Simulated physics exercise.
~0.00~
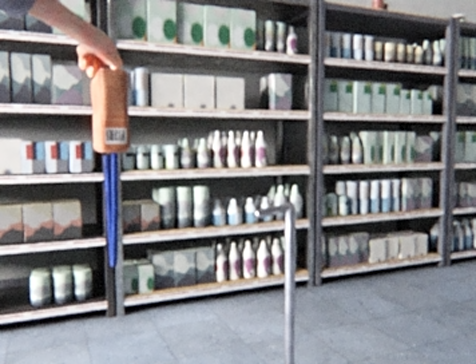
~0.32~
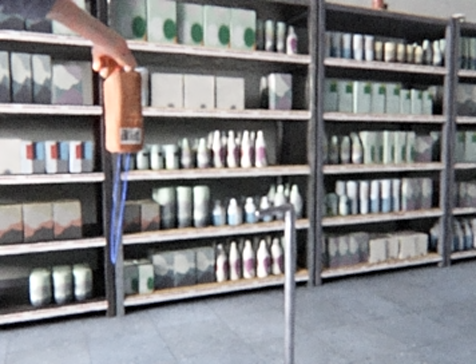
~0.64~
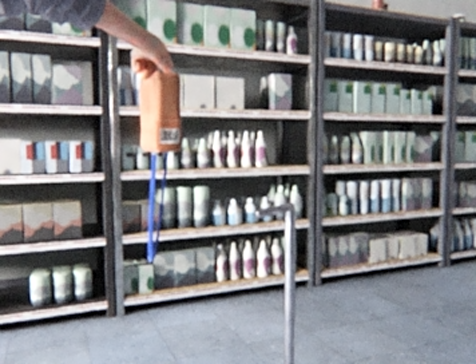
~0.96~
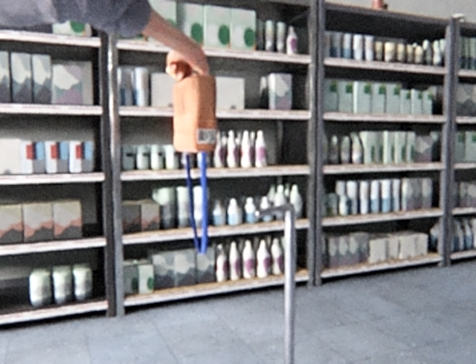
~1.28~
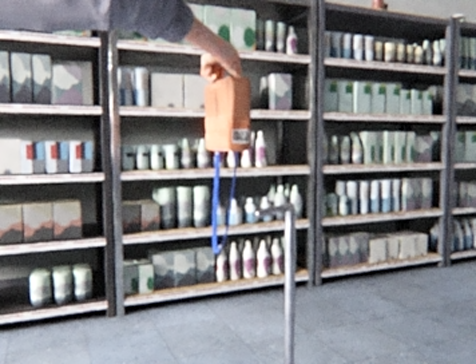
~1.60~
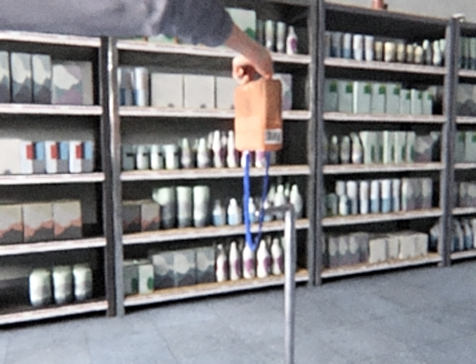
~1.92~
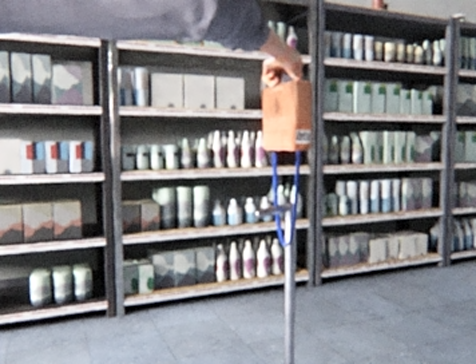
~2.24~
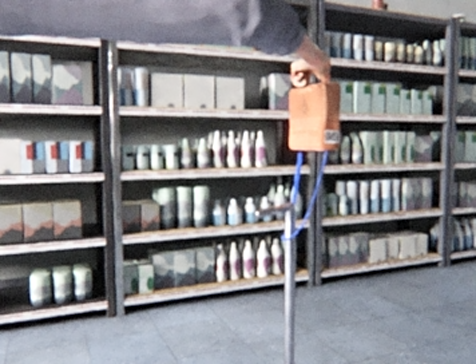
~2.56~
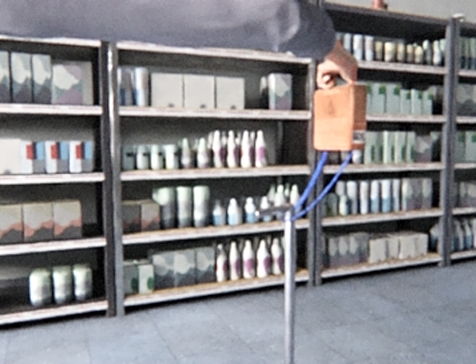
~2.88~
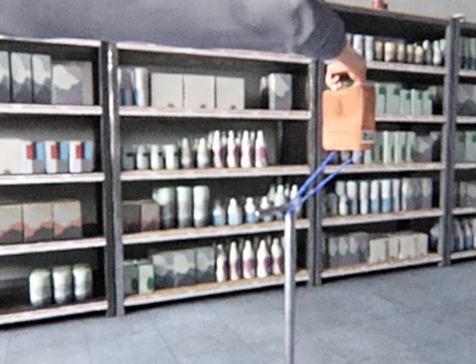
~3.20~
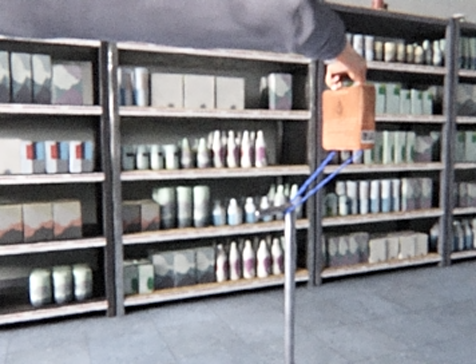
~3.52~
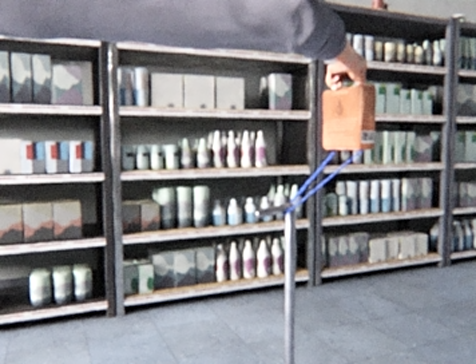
In the video, a hand carries an orange bag with a dangling blue ribbon loop to the right in front of shelves of bottles and boxes, until the loop catches on a thin post, pulls tight at a slant, and the bag stops just past it.
